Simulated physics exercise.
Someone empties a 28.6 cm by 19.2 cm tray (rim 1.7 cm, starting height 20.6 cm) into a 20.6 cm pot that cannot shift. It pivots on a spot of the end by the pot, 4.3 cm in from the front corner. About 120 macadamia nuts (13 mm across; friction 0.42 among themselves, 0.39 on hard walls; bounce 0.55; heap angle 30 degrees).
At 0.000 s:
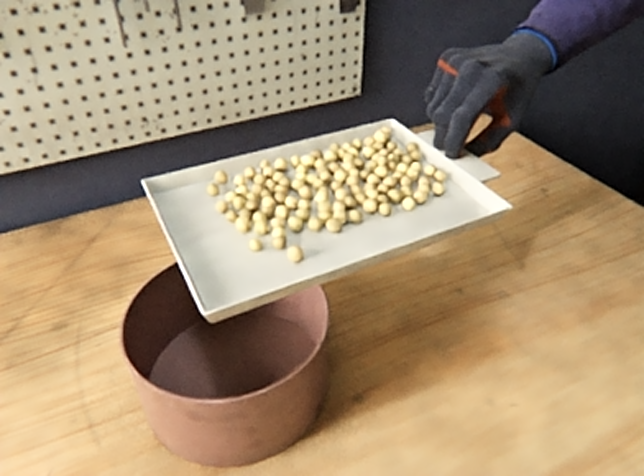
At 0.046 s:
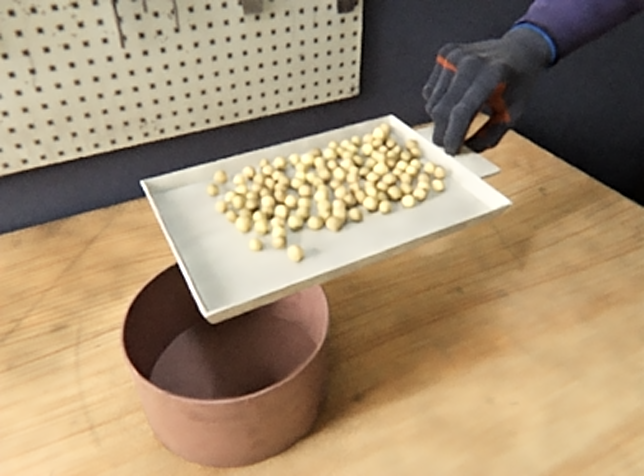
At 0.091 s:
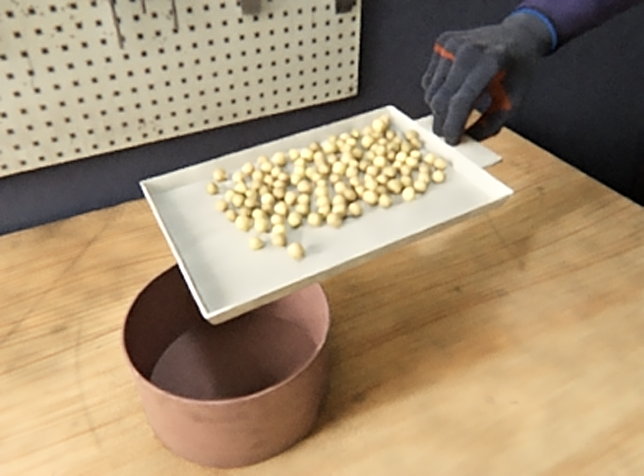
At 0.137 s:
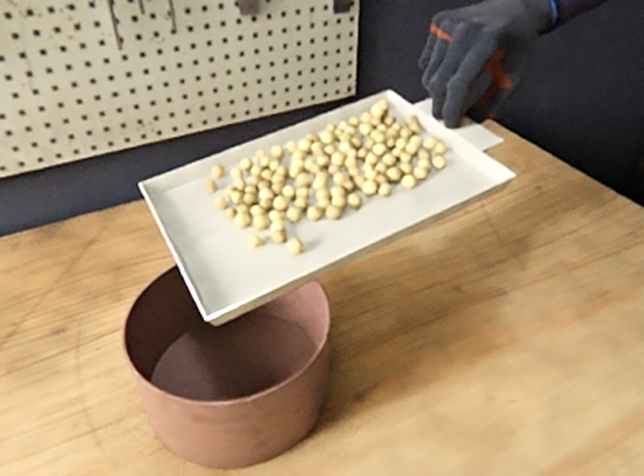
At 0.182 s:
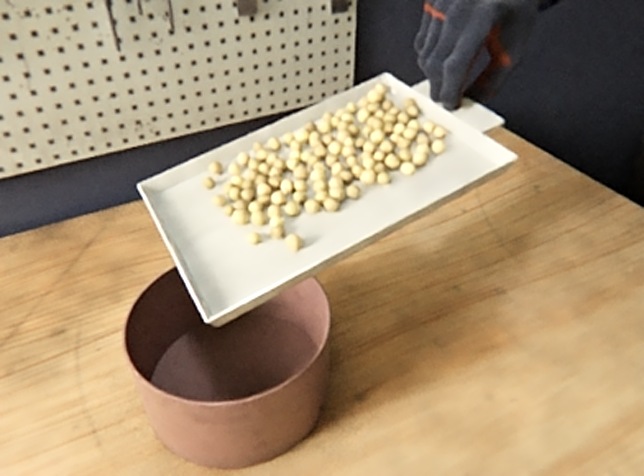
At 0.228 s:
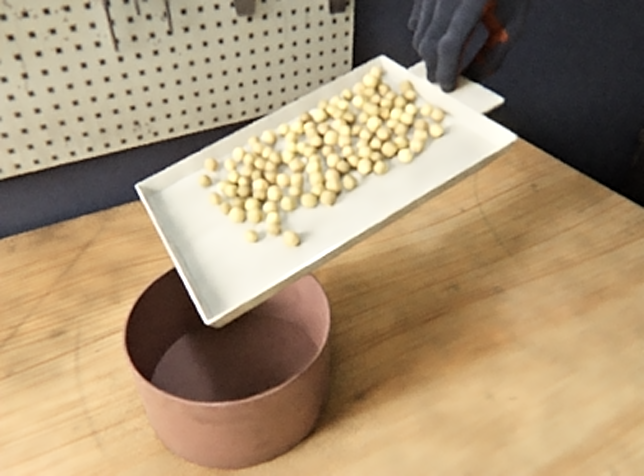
At a wooden workbench beside a pegboard, a gloved hand raises the right end of a white tray holding many round, pale nuts, gradually tilting it toward its left end above a reddish-brown pot while the nuts stay clustered.
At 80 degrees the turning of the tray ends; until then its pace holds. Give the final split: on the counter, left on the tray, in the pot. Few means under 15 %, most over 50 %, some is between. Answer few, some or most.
Counter most, tray few, pot some.
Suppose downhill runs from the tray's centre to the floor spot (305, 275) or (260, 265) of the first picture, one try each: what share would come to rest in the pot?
About 5 and 10 per cent.
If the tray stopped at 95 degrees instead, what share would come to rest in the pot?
It would be near 40 per cent.
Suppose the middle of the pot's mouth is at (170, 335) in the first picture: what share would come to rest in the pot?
Some 85 per cent.
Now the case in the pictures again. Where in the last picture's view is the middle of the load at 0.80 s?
Near (160, 256).
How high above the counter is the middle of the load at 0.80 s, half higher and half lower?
About 22 cm.
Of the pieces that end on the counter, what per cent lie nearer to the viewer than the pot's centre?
About 60 per cent.
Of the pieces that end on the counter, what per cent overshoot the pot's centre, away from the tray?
Some 100 per cent.
After 0.57 s, tilt 47 degrees; the tray holds 100 %, the pot 0 %.
After 0.80 s, tilt 68 degrees; the tray holds 60 %, the pot 5 %.
Then, at 1.14 s, tilt 80 degrees; the tray holds 20 %, the pot 25 %.
By 2.5 s all is still; counter 60 %, tray 0 %, pot 40 %.
